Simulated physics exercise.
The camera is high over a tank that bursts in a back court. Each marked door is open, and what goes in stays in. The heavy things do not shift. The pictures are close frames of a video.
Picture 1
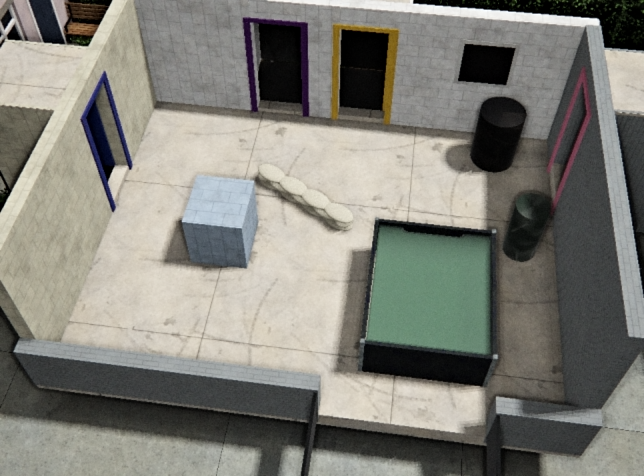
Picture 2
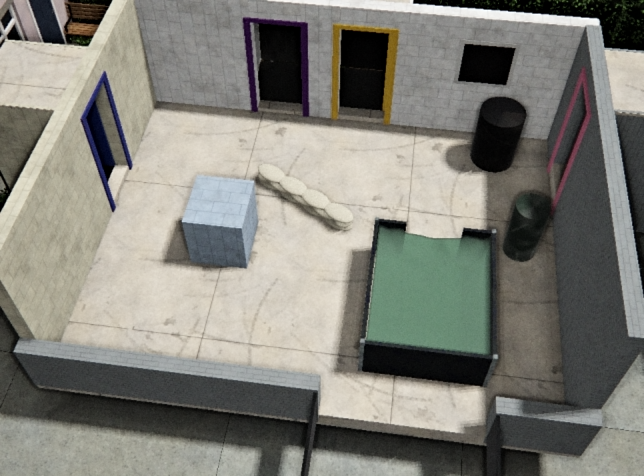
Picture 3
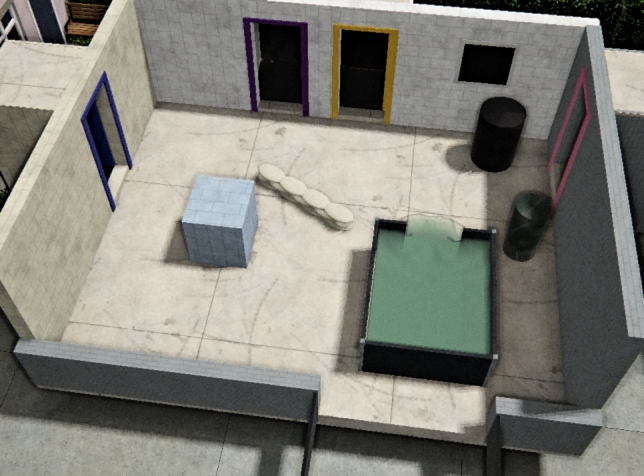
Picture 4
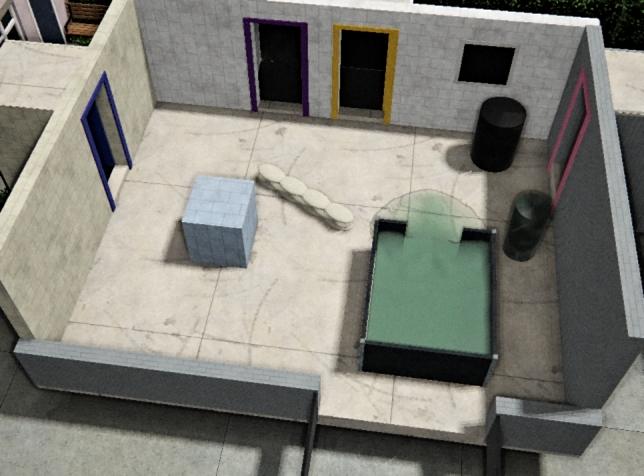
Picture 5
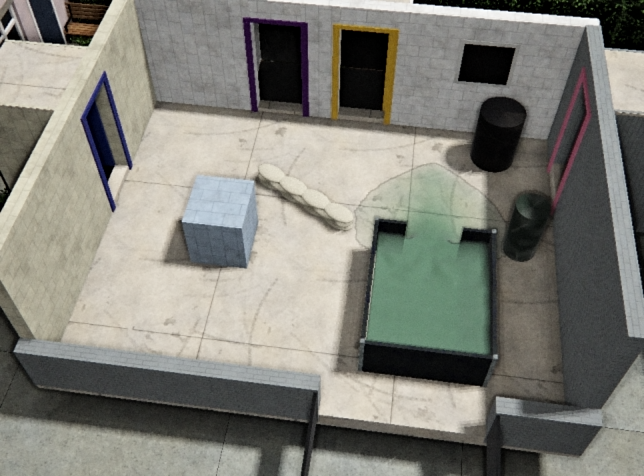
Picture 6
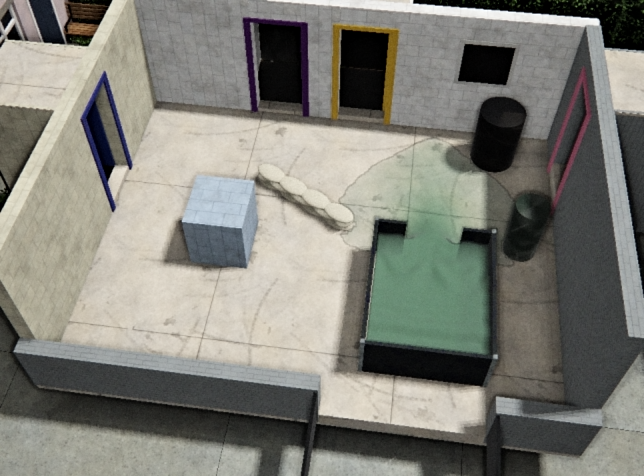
Green water poured through a gap in the far side of the dark tank and spread across the pale courtyard floor toward the back wall, fanning out near the row of sandbags and dark barrels.
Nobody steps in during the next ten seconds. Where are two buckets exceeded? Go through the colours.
The purple door stays under that; the pink door stays under that; the yellow door takes more than that; the blue door stays under that.
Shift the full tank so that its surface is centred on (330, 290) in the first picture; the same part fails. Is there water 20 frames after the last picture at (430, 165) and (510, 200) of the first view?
In that order: Flooded, flooded.
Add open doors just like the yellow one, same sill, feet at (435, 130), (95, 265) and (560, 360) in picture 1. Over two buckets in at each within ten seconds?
In turn: Is over, stays under, stays under.
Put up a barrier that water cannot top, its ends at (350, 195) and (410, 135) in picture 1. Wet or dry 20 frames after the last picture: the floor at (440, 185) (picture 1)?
There: Covered.
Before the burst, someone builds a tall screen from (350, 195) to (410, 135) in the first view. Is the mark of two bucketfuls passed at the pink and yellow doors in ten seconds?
The pink door takes less, the yellow door is under.
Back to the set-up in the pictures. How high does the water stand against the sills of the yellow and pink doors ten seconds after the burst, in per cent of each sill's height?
Near 80 and 40 in a hundred.
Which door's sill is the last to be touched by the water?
The door marked blue.
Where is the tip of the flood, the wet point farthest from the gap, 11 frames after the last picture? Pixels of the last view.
Close to (246, 114).
A moment on, water covers 25 % of the floor; the purple door not reached, the pink door wet at the sill, nothing in, the yellow door wet at the sill, nothing in, the blue door not reached.
Next, water covers 30 % of the floor; the purple door wet at the sill, nothing in, the pink door wet at the sill, nothing in, the yellow door over two buckets in, the blue door not reached.
Then, water covers 40 % of the floor; the purple door under two buckets in, the pink door under two buckets in, the yellow door over two buckets in, the blue door not reached.
Later, water covers 65 % of the floor; the purple door under two buckets in, the pink door under two buckets in, the yellow door over two buckets in, the blue door wet at the sill, nothing in.
In the end, water covers 85 % of the floor; the purple door under two buckets in, the pink door under two buckets in, the yellow door over two buckets in, the blue door wet at the sill, nothing in.
